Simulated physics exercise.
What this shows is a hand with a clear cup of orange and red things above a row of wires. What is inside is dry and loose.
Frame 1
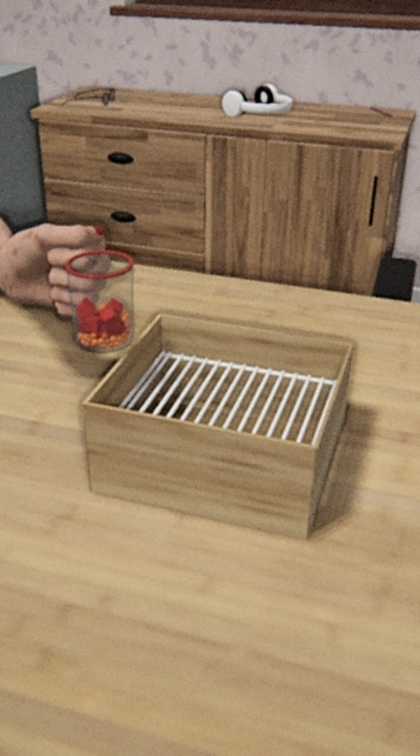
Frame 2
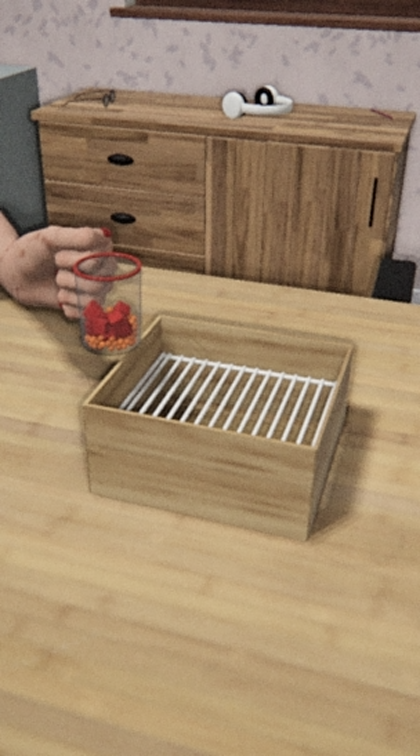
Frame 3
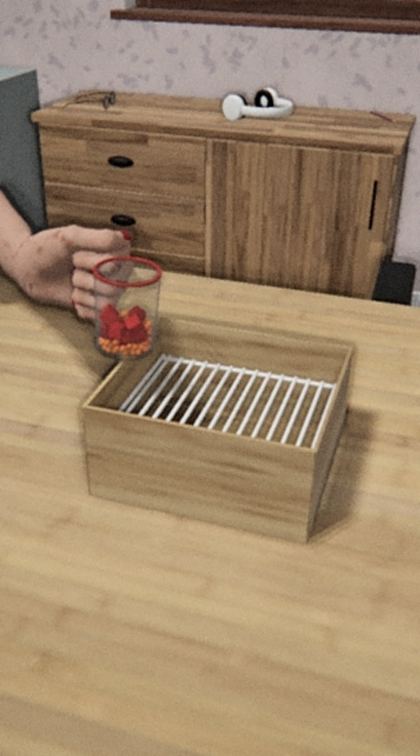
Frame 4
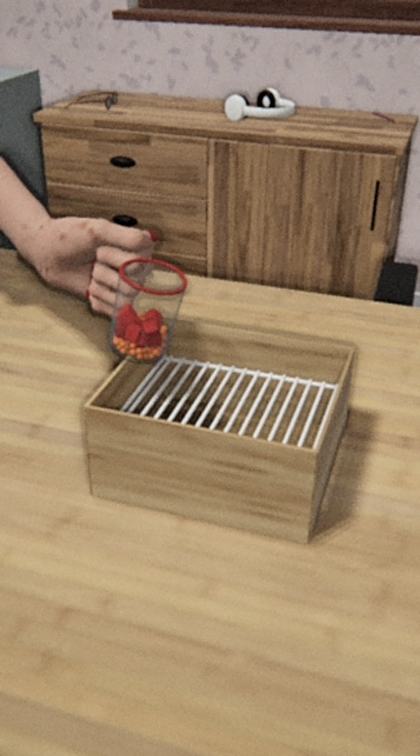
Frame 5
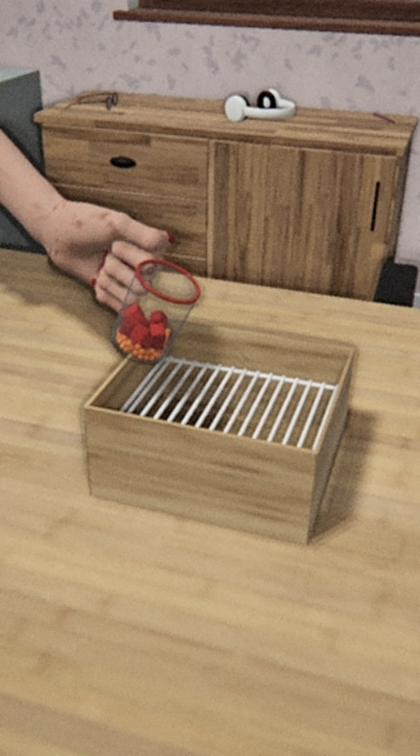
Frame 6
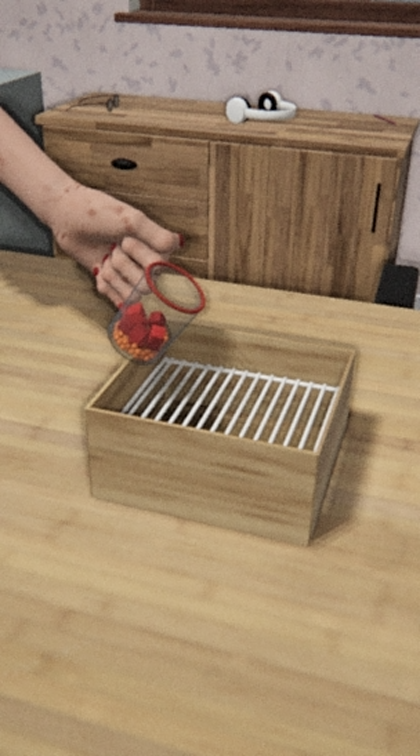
Above a wooden box with white bars, a hand moves a clear cup right and tilts it.
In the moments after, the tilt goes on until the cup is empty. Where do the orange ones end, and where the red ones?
The orange pieces make it through; the red pieces don't get through.
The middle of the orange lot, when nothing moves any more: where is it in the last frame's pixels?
At about (207, 440).
Then, 0.47 s on from there, orange ones, the whole lot in the cup; red ones, the whole lot in the cup.
Then, 0.89 s on from there, orange ones, the whole lot in the cup; red ones, the whole lot in the cup.
Then, 1.24 s on from there, orange ones, near two thirds on or over the wires, near a third under the rack; red ones, the whole lot on or over the wires.
In the end, orange ones, the whole lot under the rack; red ones, the whole lot on the wires, none at all under the rack.
